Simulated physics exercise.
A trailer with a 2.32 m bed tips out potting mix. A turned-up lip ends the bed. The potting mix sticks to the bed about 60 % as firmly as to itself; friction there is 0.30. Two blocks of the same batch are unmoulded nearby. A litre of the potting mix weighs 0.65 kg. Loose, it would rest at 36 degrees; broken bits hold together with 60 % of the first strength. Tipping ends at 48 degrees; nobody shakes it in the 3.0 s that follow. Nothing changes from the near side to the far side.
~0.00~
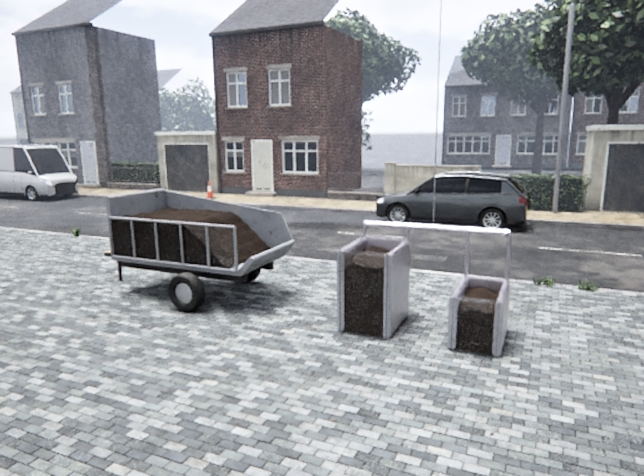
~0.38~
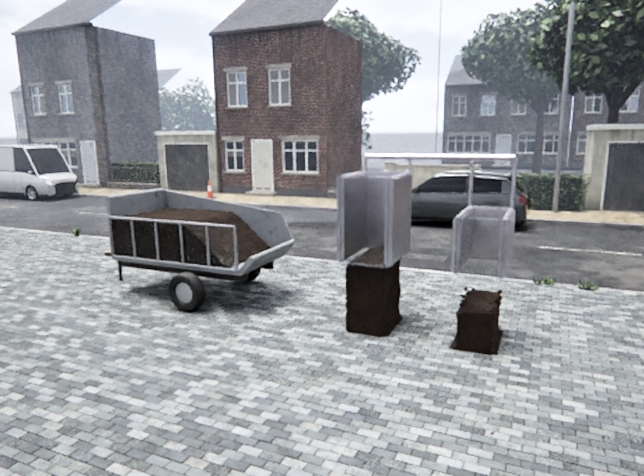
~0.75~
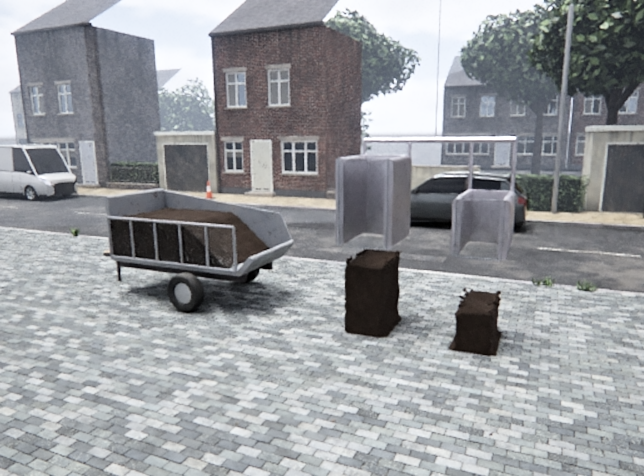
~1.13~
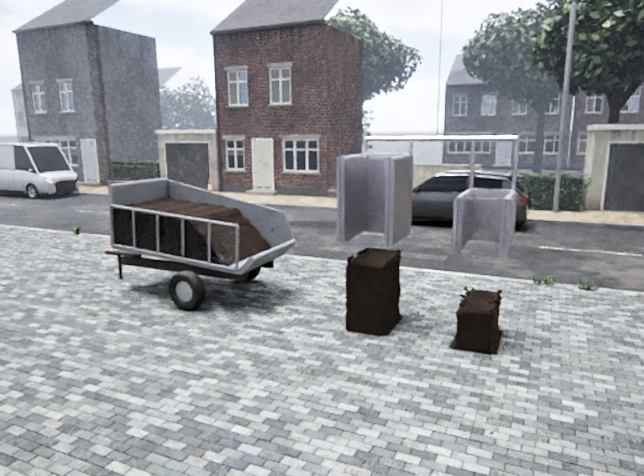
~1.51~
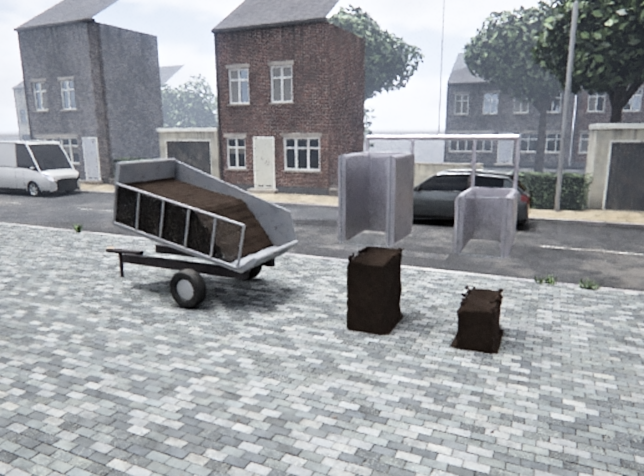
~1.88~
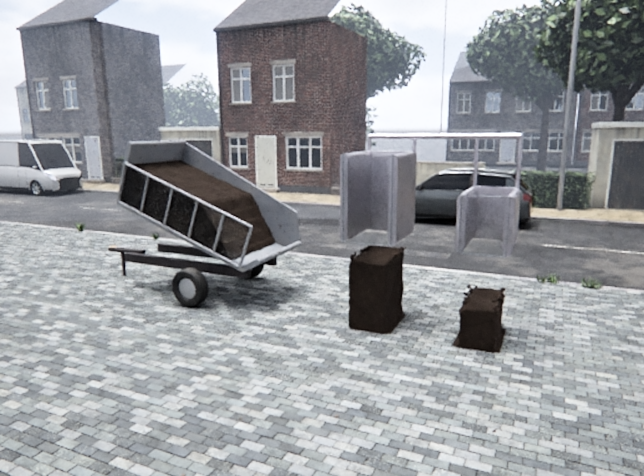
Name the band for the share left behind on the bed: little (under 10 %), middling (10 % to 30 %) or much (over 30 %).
Expect much, that is over 30 %.
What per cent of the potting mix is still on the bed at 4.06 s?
About 70 %.
After 2.53 s, the tilt is 34 degrees and 100 % is on the bed.
After 3.30 s, the tilt is 48 degrees and 100 % is on the bed.
After 4.06 s, the tilt is 48 degrees and 72 % is on the bed.
After 4.83 s, the tilt is 48 degrees and 55 % is on the bed.
After 6.33 s, the tilt is 48 degrees and 55 % is on the bed.
